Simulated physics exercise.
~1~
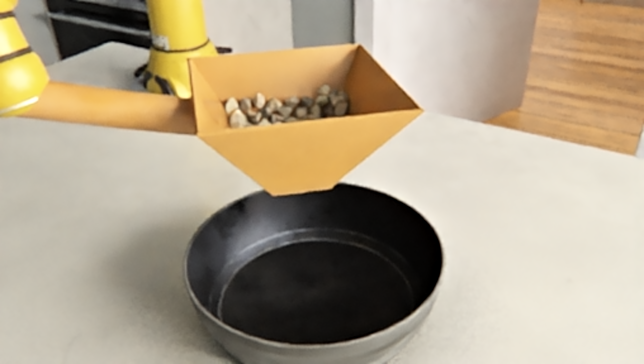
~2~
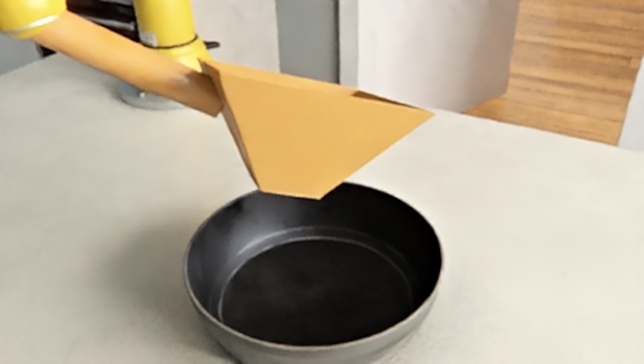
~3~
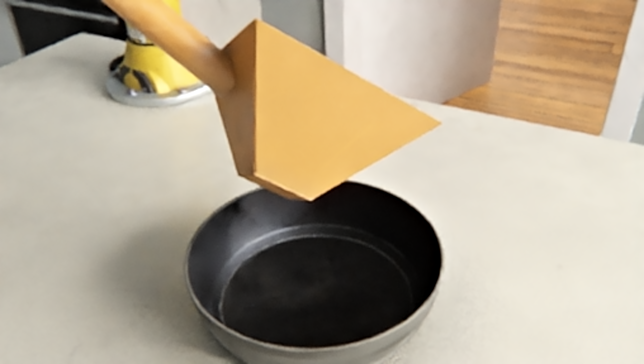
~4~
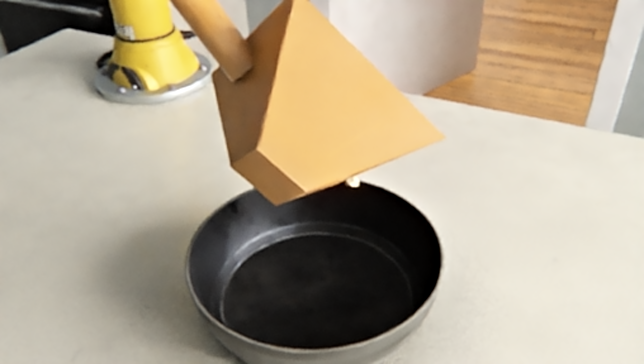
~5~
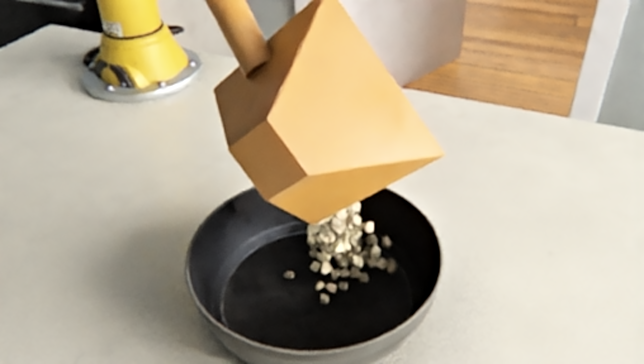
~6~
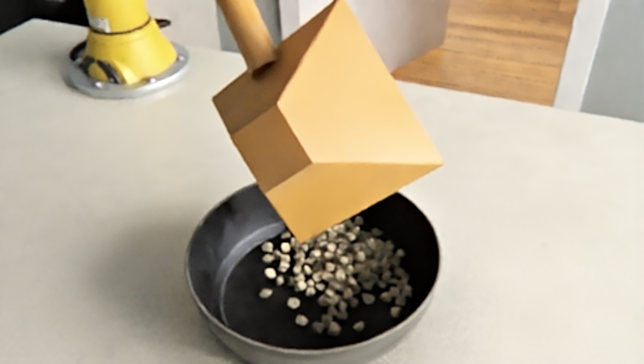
The clip opens on a tan, flared scoop filled with small brownish pellets, held by a yellow robot arm above a round black pan on a pale countertop. The arm begins tipping the scoop, and the pellets disappear from view behind its side. As it tilts further, a single pale pellet shows at the lower edge, just above the pan. Then the load slides out in a dense stream and scatters across the pan's bottom. The scoop ends steeply overturned above the pan, with the pellets spread loosely inside it, mostly toward the right.
